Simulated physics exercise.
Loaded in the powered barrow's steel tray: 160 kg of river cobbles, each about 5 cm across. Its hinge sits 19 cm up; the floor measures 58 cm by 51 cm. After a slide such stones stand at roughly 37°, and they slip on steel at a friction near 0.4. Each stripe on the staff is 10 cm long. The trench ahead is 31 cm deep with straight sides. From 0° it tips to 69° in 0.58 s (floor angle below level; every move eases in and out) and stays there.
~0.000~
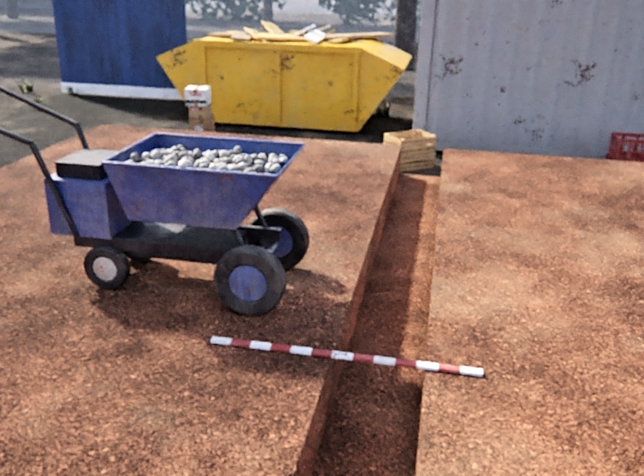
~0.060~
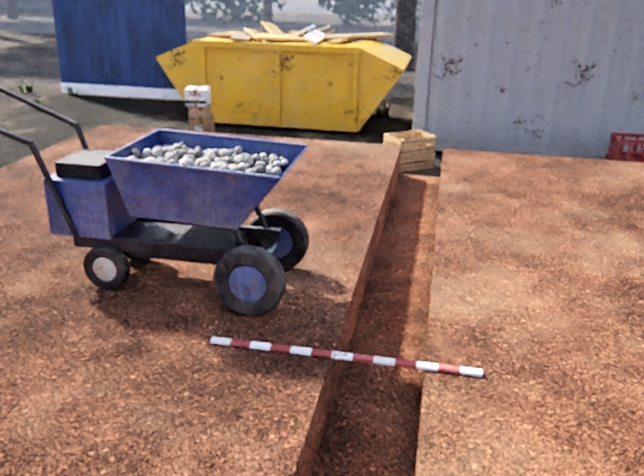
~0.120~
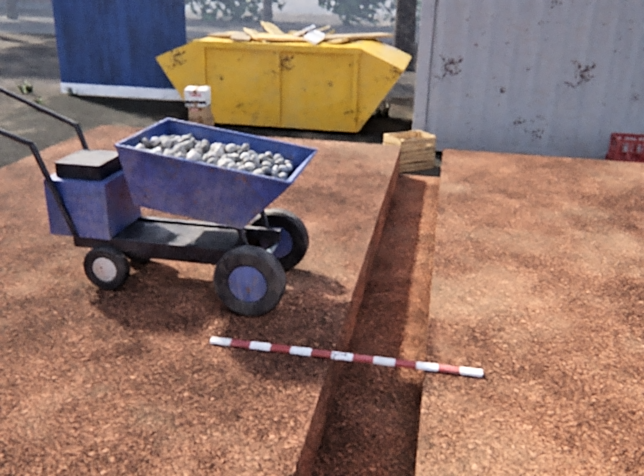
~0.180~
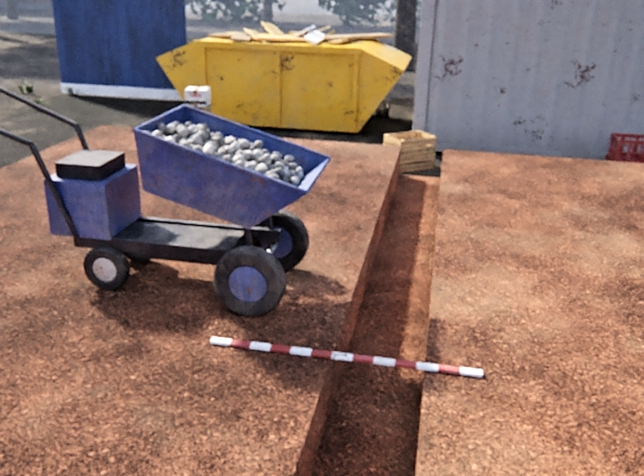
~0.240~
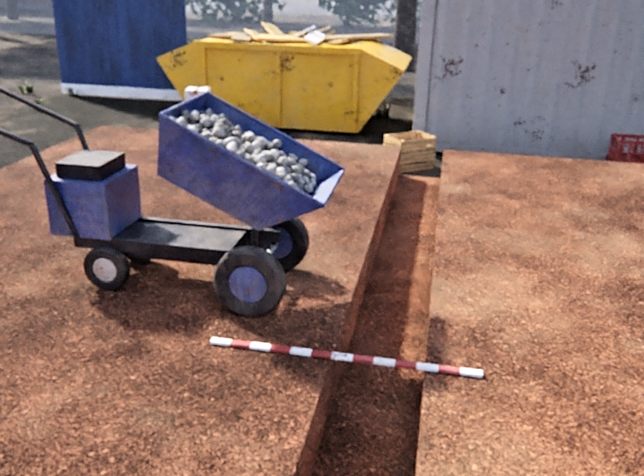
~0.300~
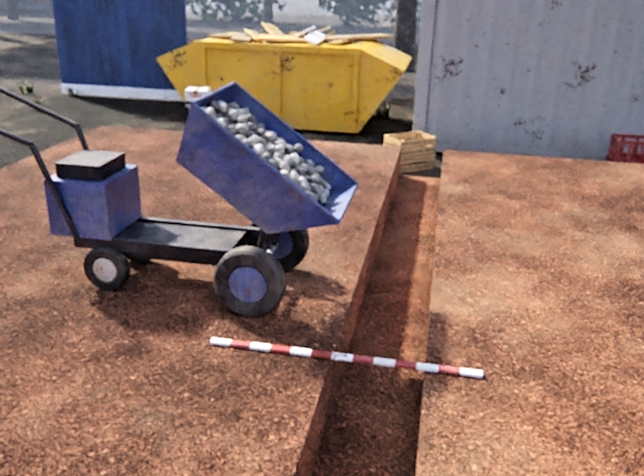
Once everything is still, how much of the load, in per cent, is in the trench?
Roughly 56 per cent ends in the trench.
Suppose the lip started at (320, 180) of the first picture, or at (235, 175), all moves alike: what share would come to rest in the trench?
Near 20 per cent from the first place, 90 from the second.
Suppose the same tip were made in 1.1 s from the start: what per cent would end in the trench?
In that case some 80 per cent.
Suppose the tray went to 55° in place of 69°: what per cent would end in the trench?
In that case some 35 per cent.
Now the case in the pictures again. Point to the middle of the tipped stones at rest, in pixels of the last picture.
Near (422, 334).
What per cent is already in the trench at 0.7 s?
Some 30 per cent.
After 0.4 s the floor is at 58°; 100 % in the tray; the foremost stones are at (351, 225).
After 0.7 s the floor is at 69°; 70 % in the tray, 28 % in the trench, 1 % past the trench; the foremost stones are at (440, 299).
After 1.0 s the floor is at 69°; 15 % in the tray, 41 % in the trench, 44 % past the trench; the foremost stones are at (613, 325).
After 3.0 s the floor is at 69°; 0 % in the tray, 56 % in the trench, 44 % past the trench; the foremost stones are past the picture's edge.
